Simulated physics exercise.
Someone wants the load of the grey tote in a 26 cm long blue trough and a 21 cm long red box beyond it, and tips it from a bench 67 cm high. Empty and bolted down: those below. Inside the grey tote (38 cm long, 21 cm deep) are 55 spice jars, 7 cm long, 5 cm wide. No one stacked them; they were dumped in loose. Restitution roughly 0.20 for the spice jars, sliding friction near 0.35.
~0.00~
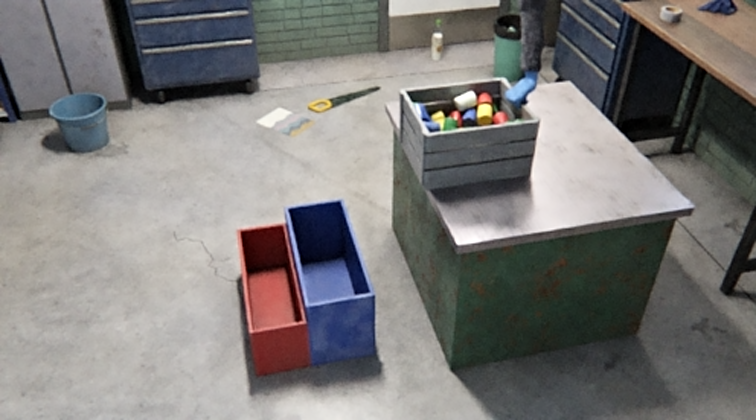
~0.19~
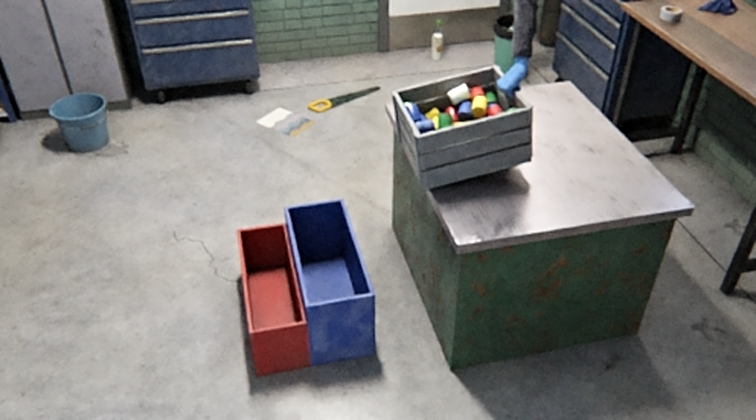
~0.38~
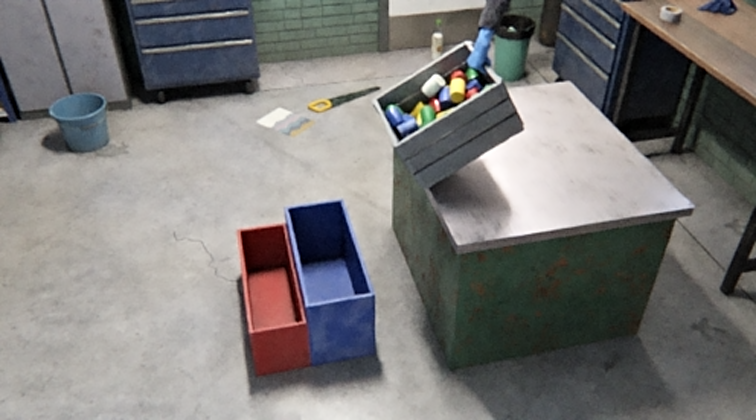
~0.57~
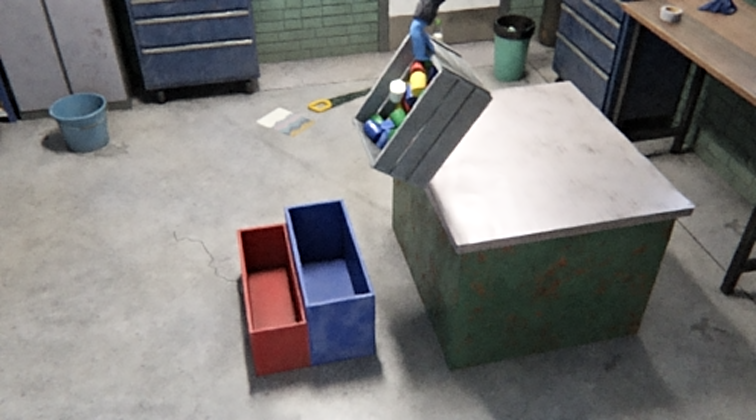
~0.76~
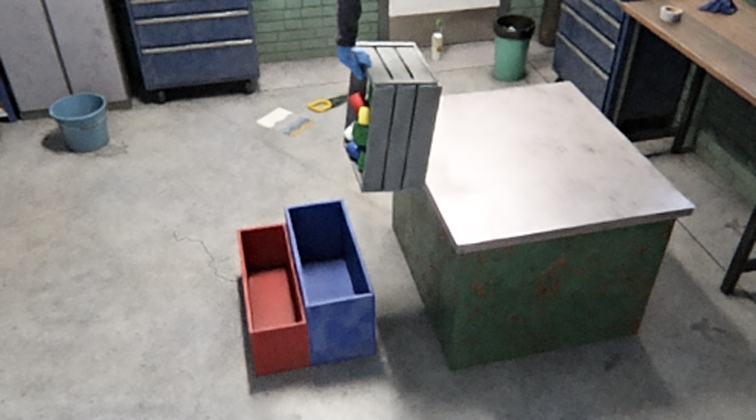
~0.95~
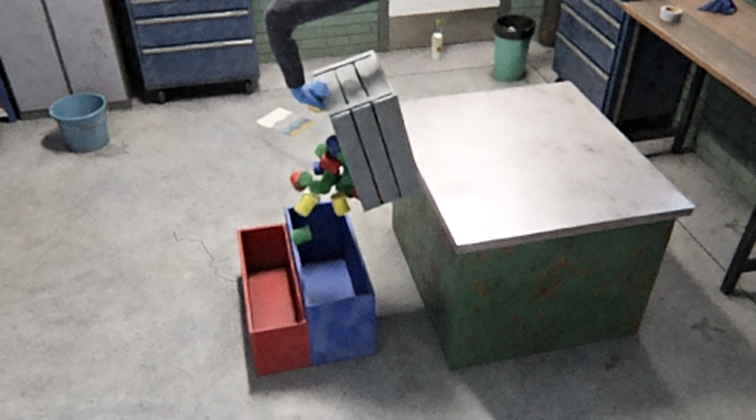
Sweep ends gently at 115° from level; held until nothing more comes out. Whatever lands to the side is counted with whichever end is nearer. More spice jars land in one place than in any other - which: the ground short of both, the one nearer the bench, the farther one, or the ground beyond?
My answer: First.
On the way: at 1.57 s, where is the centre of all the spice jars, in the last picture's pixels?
About (316, 297).
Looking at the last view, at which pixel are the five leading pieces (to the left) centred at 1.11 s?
Somewhere near pixel (264, 302).
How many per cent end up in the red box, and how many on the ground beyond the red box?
30 and 0 %.
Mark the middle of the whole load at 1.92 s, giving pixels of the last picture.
I'd put the middle close to (314, 298) in the last view.
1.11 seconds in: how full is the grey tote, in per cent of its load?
I'd say close to 50 in a hundred.
After 1.11 s, tilt 114°; 27 still in the grey tote, 6 in the blue trough, 5 in the red box and 17 in the air.
After 1.30 s, tilt 115°; 11 still in the grey tote, 19 in the blue trough, 11 in the red box and 14 in the air.
After 1.57 s, tilt 115°; 3 still in the grey tote, 27 in the blue trough, 17 in the red box and 8 in the air.
Outcome (at 1.92 s), 37 in the blue trough, 17 in the red box and 1 on the ground beyond the red box.
